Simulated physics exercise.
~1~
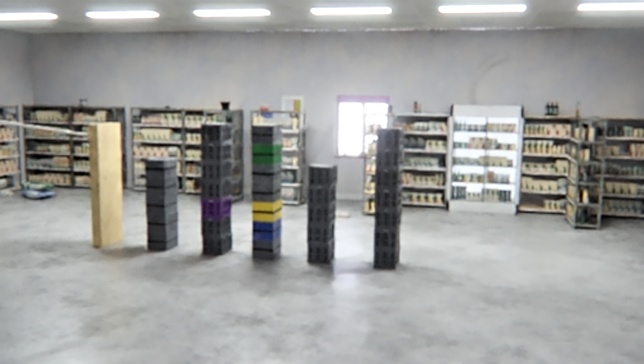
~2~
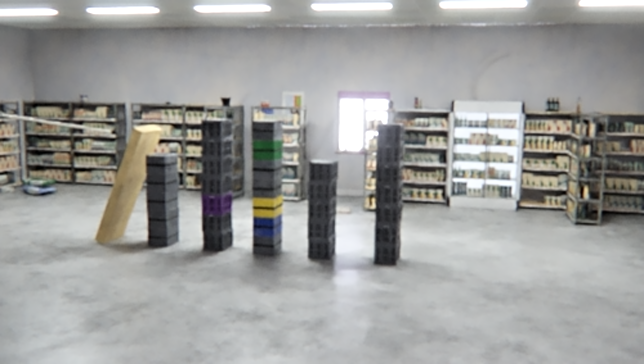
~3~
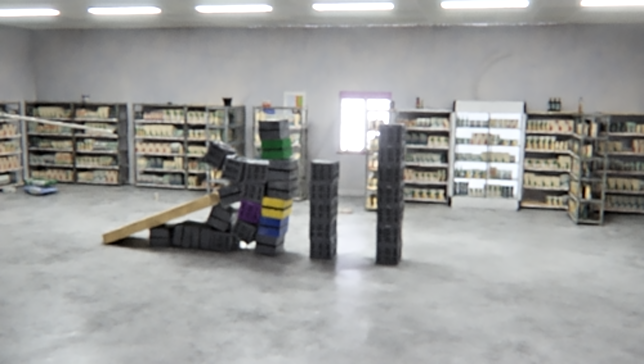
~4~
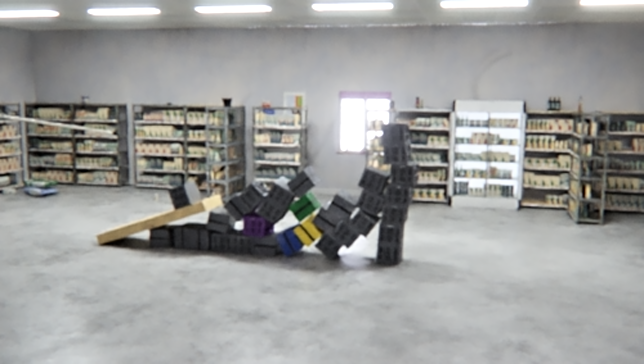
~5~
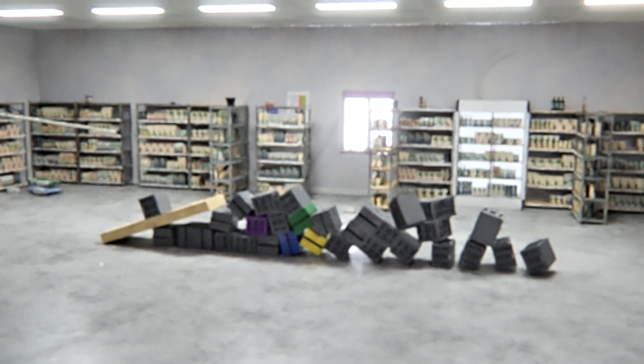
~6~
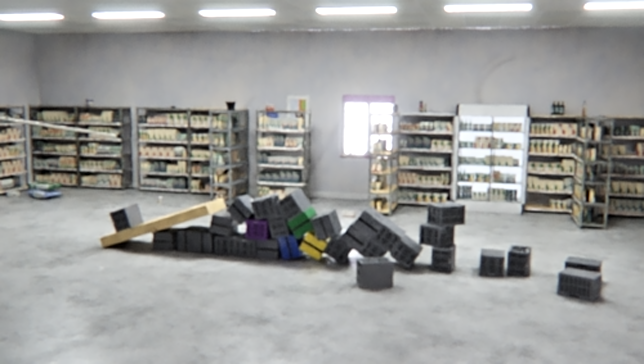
At the start, a tall wooden board stands upright at the left of a row of five dark crate stacks in a large room lined with shelves. The board tips to the right and leans into the nearest stack, which topples into the next ones. The purple crate drops as its column collapses, and the stack with green, yellow and blue crates folds over to the right. The falling crates knock down the last two columns in turn. Finally, the board lies slanted on a long heap, the coloured crates rest among the dark ones, and a few crates sit scattered at the right.
